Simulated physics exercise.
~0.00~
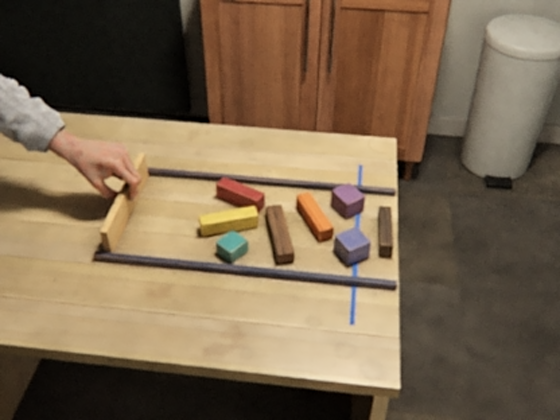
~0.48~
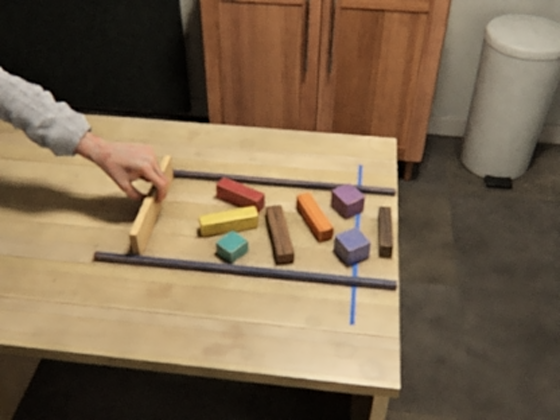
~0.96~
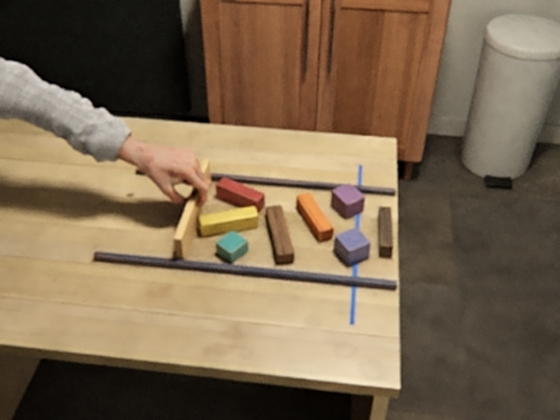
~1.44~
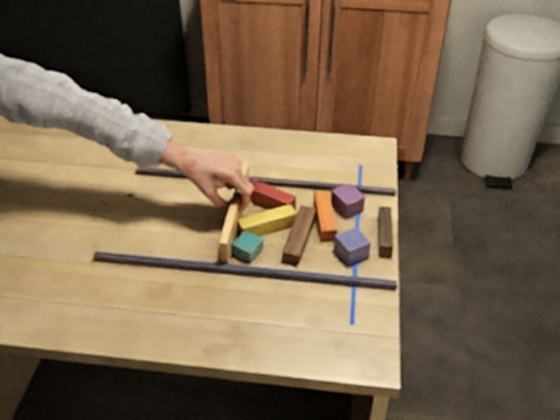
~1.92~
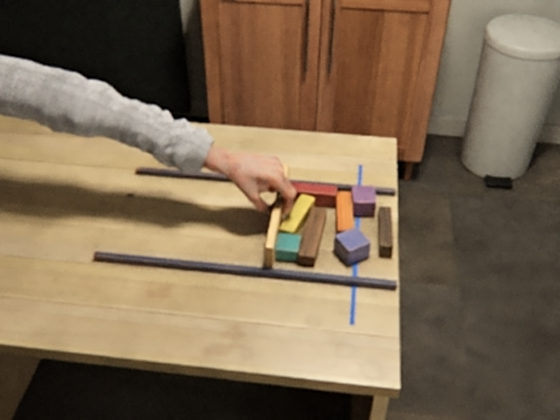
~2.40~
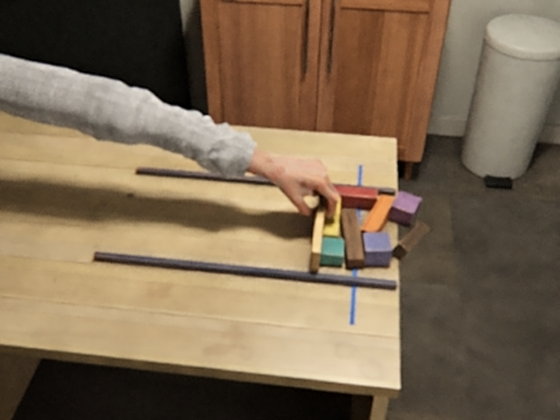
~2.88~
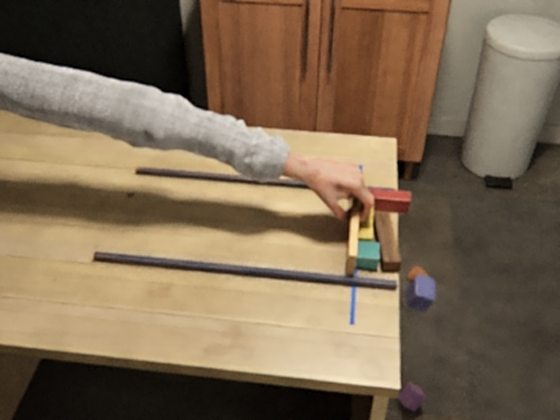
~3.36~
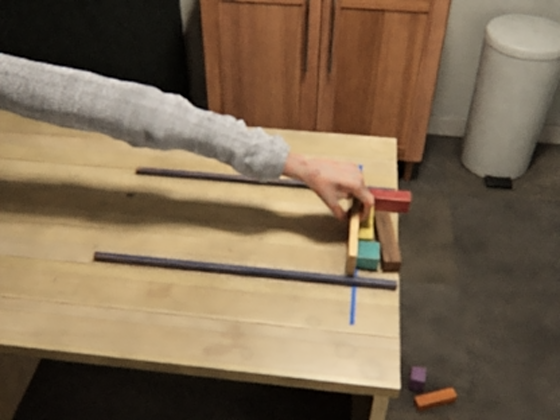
A hand pushed an upright wooden board rightward along a channel on a table, bunching up colourful blocks and bars until several tumbled off the end, leaving an orange stick and a purple block on the floor while others, including an overhanging red bar, stayed up.
